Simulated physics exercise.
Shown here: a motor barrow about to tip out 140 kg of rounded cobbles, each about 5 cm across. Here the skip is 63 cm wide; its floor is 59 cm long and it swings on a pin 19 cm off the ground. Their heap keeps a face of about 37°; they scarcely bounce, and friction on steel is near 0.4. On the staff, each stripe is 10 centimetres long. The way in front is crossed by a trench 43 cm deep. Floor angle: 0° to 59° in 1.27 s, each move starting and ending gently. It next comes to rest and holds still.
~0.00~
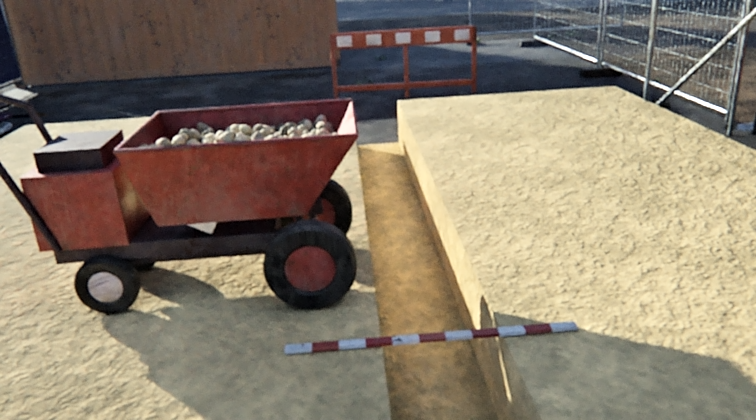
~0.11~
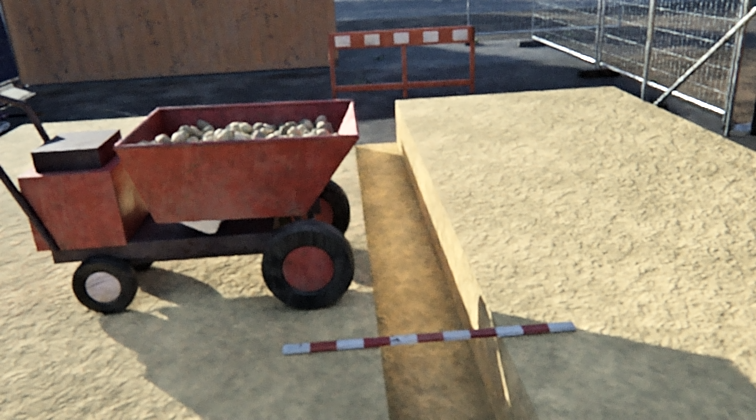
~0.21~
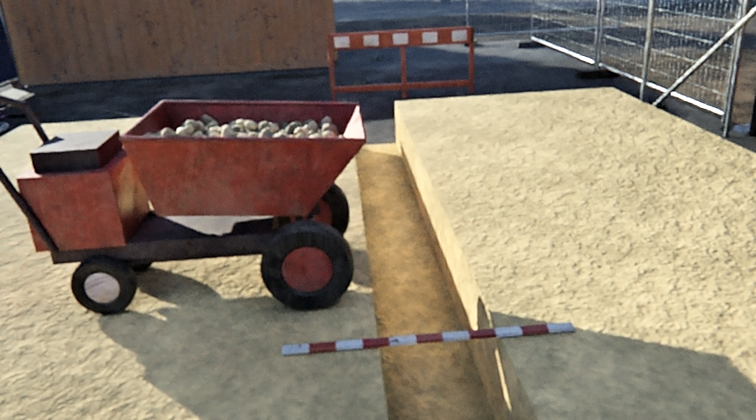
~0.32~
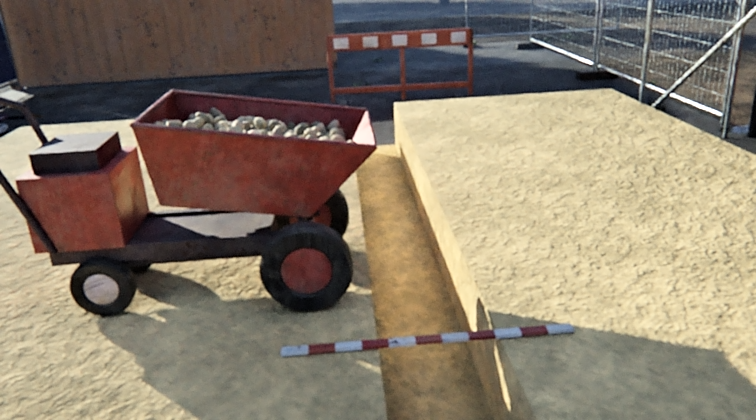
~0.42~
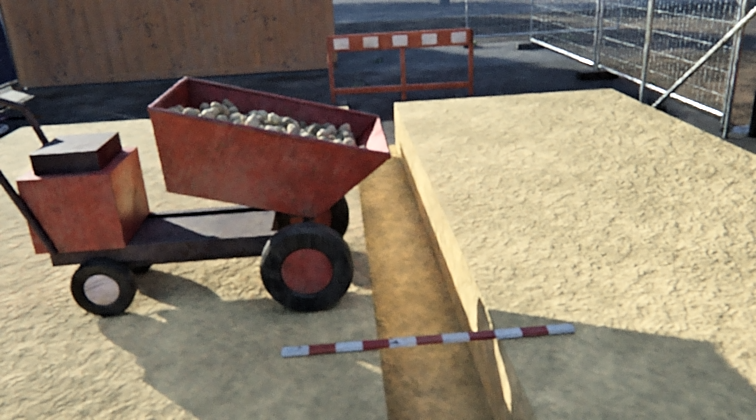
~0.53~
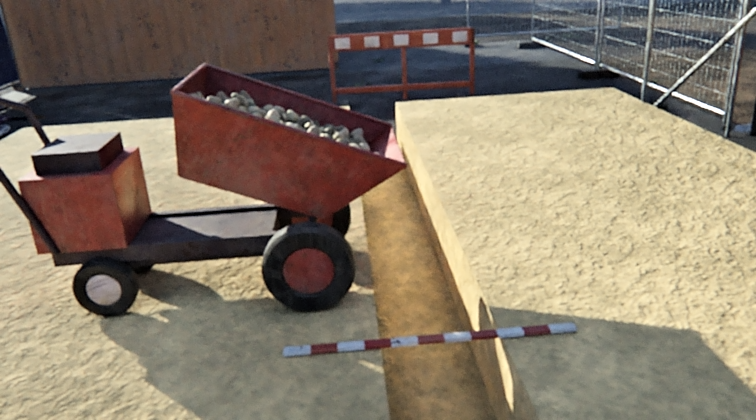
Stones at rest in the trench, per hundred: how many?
Approx. 34 %.
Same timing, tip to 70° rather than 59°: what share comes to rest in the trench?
Close to 55 per cent then.
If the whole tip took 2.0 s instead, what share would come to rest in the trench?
35 %.
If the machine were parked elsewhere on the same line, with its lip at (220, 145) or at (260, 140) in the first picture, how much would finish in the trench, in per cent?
Roughly 35 percent for the first, and 60 percent for the second.
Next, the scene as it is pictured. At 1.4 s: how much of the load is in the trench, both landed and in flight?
Roughly 5% by that time.
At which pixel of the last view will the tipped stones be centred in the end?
Around (461, 326).
After 0.9 s the floor is at 50°; 100 % in the skip; the foremost stones are at (415, 190).
After 1.4 s the floor is at 59°; 91 % in the skip, 4 % in the trench, 4 % past the trench; the foremost stones are at (499, 244).
After 1.7 s the floor is at 59°; 69 % in the skip, 8 % in the trench, 23 % past the trench; the foremost stones are at (581, 254).
After 3.7 s the floor is at 59°; 40 % in the skip, 34 % in the trench, 25 % past the trench; the foremost stones are at (654, 245).
